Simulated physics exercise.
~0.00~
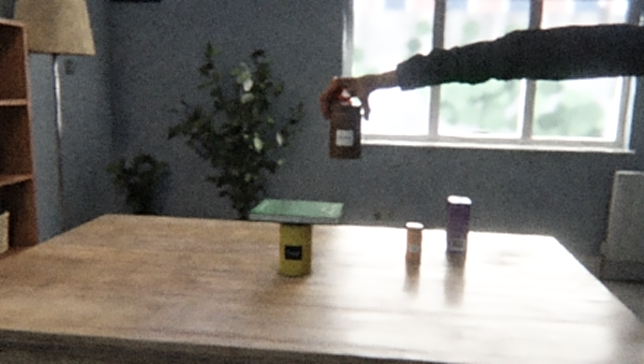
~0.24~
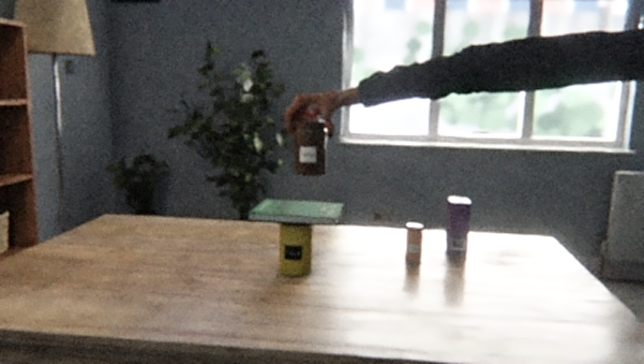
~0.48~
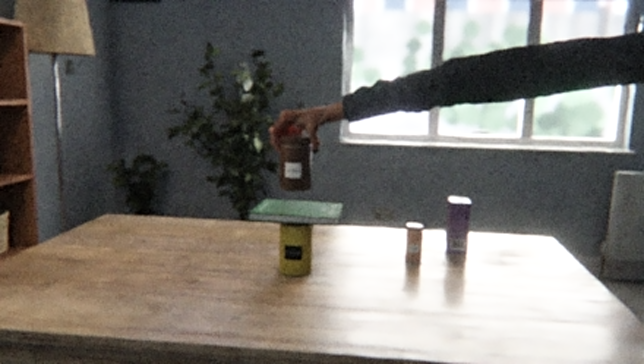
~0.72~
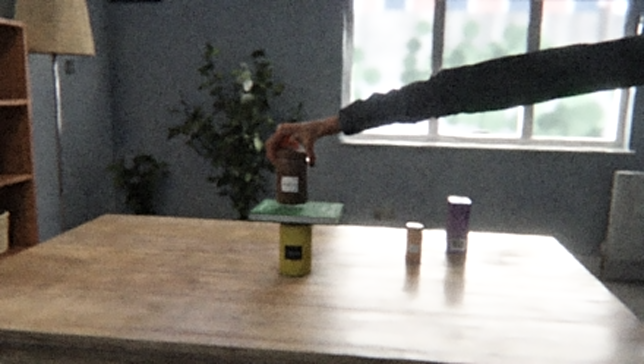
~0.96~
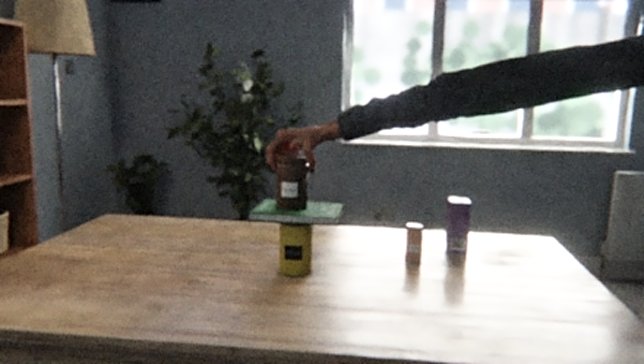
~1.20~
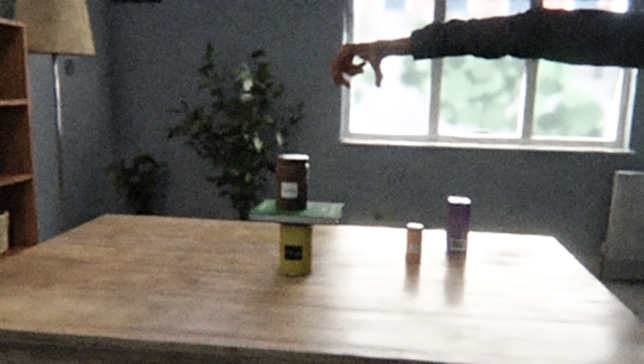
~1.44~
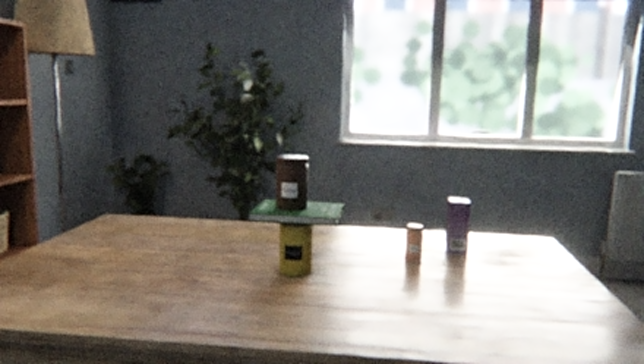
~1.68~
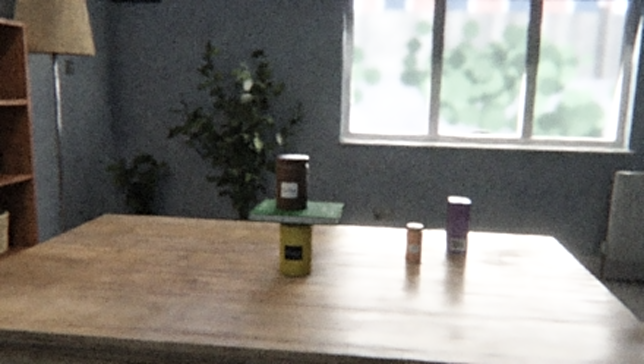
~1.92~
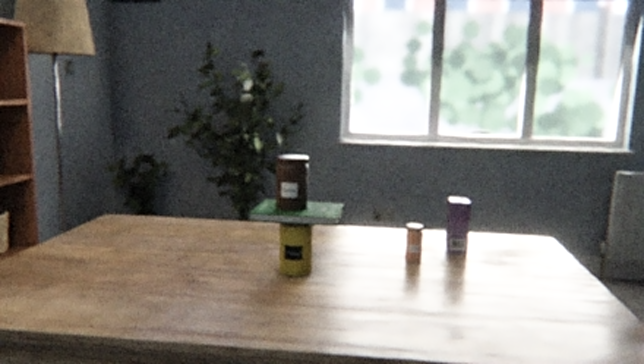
Brown jar being lowered by a hand onto a green book atop a yellow jar, then released and staying balanced.
